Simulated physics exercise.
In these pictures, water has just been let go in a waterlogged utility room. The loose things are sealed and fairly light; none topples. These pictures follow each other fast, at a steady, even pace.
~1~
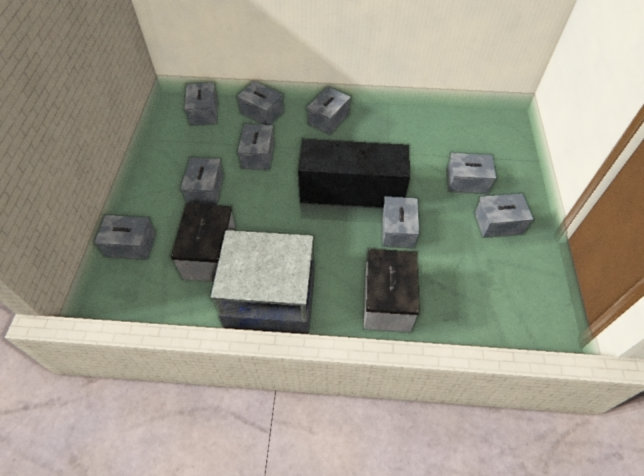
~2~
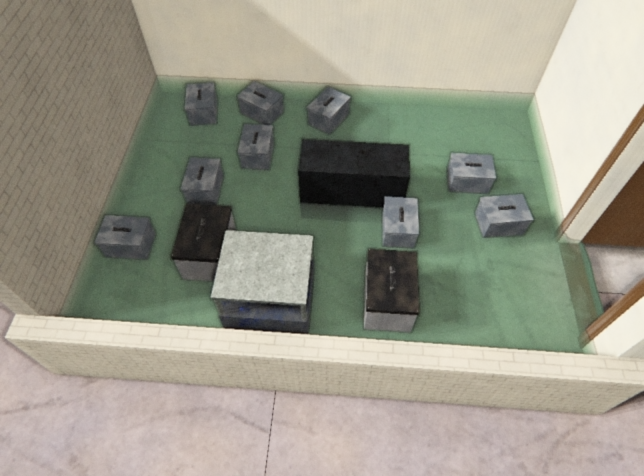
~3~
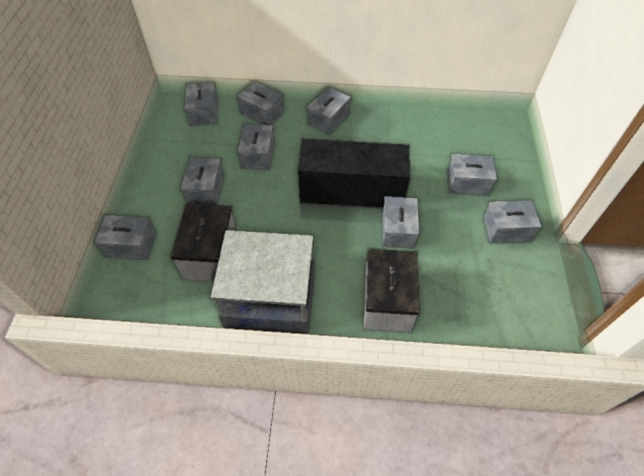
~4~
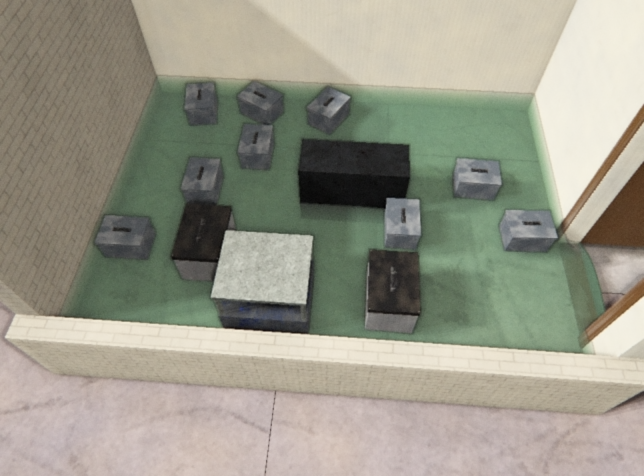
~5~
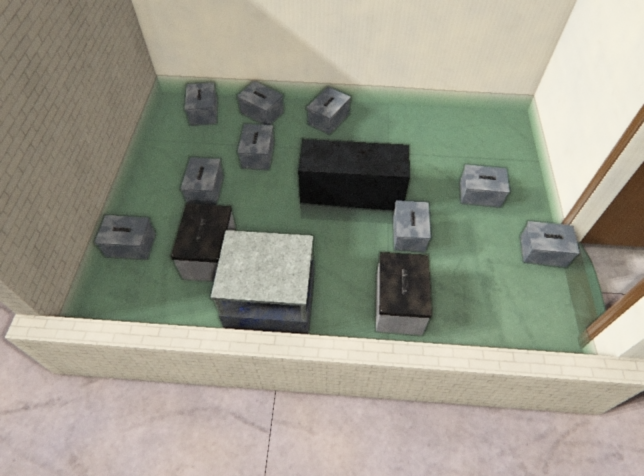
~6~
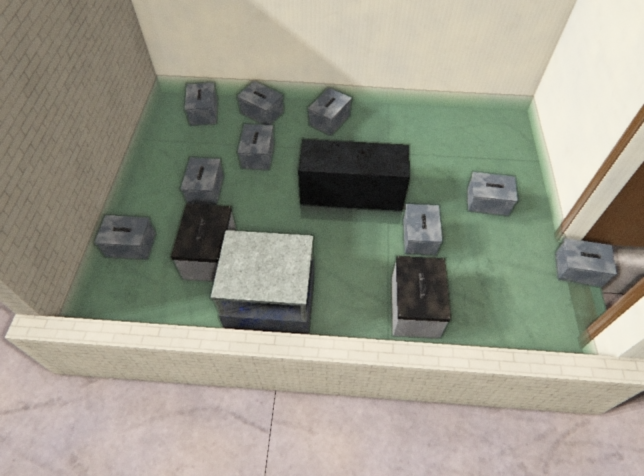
Green water covering a walled room floor as a brown door opens at right and nearby grey boxes drift toward the doorway.
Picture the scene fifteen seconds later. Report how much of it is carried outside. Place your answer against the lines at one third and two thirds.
It sits between the two lines.
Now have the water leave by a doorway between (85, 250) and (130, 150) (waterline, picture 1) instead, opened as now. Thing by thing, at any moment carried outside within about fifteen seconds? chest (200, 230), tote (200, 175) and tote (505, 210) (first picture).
Looking at them in turn, number one is flushed away, number two is flushed away, and number three is held back.
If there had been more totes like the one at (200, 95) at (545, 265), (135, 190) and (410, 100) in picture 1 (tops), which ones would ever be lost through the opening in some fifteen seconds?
In sequence: Exits, never exits, exits.
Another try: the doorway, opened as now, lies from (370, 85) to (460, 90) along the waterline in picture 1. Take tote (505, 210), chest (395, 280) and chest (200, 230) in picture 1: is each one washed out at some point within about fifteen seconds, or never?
First one exits, second never exits, third never exits.
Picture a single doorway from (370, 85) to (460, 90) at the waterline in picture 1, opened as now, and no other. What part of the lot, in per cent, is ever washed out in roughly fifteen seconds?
60 per cent.
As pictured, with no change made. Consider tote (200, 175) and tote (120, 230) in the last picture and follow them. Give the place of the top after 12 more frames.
(260, 182) and (151, 228), roughly.
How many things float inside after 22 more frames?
That adds up to 7.
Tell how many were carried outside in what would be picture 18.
The count is 3.
A moment on, 1 of 11 are out; 10 afloat.
Next, 3 of 11 are out; 8 afloat.
Later, 4 of 11 are out; 7 afloat.
In the end, 4 of 11 are out; 7 afloat.
